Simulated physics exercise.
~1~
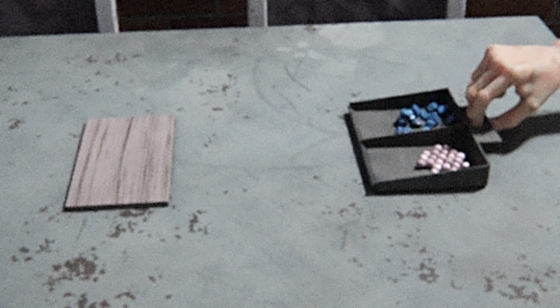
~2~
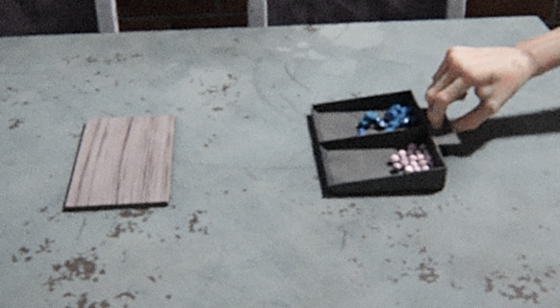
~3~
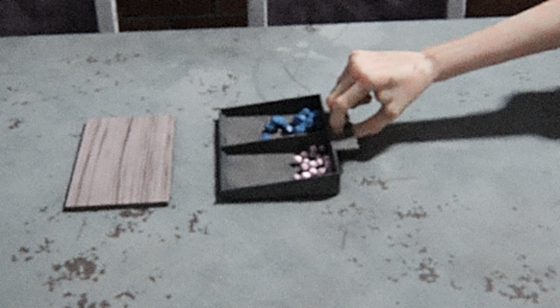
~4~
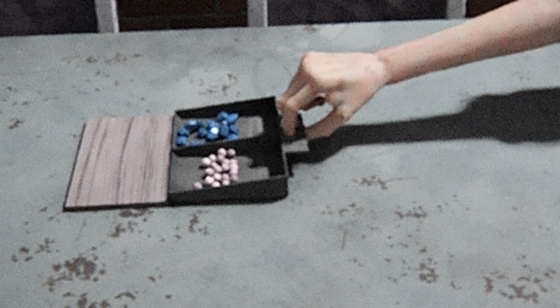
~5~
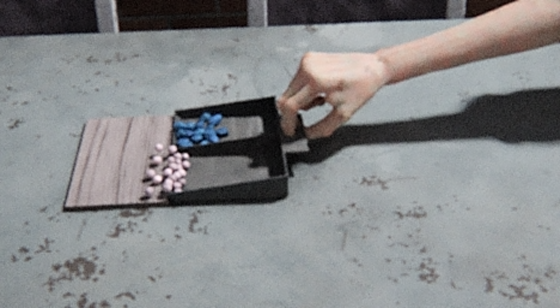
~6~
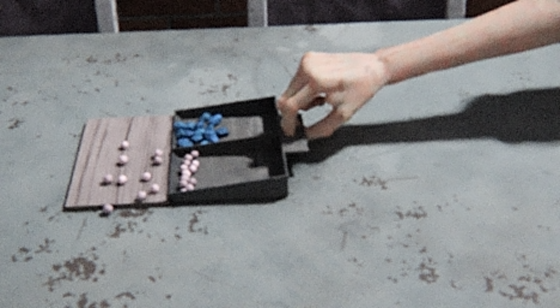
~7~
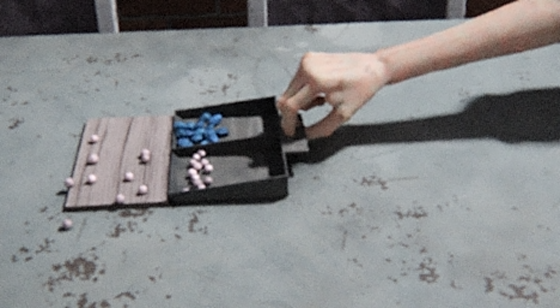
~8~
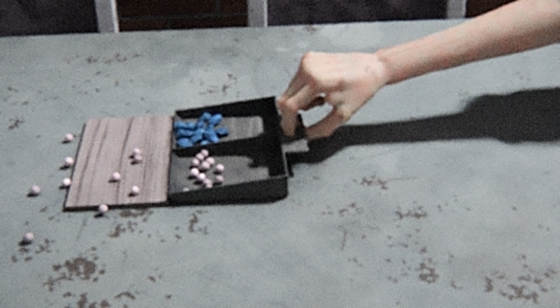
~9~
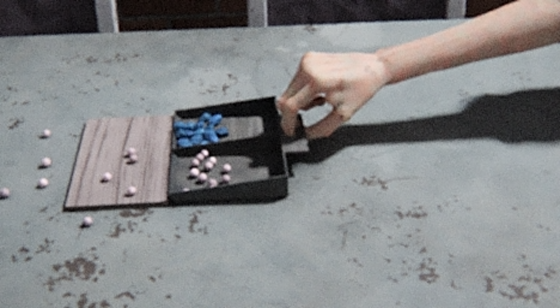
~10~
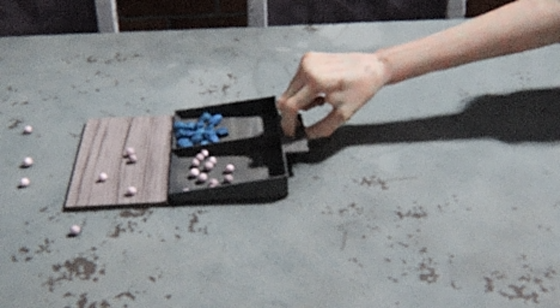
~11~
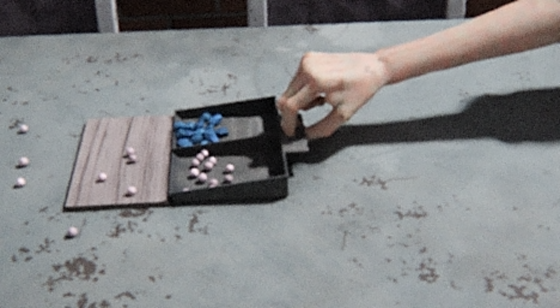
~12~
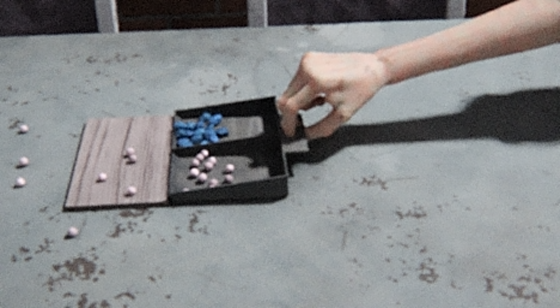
On a gray table, a hand slides a tray into a board, spilling some pink beads left.
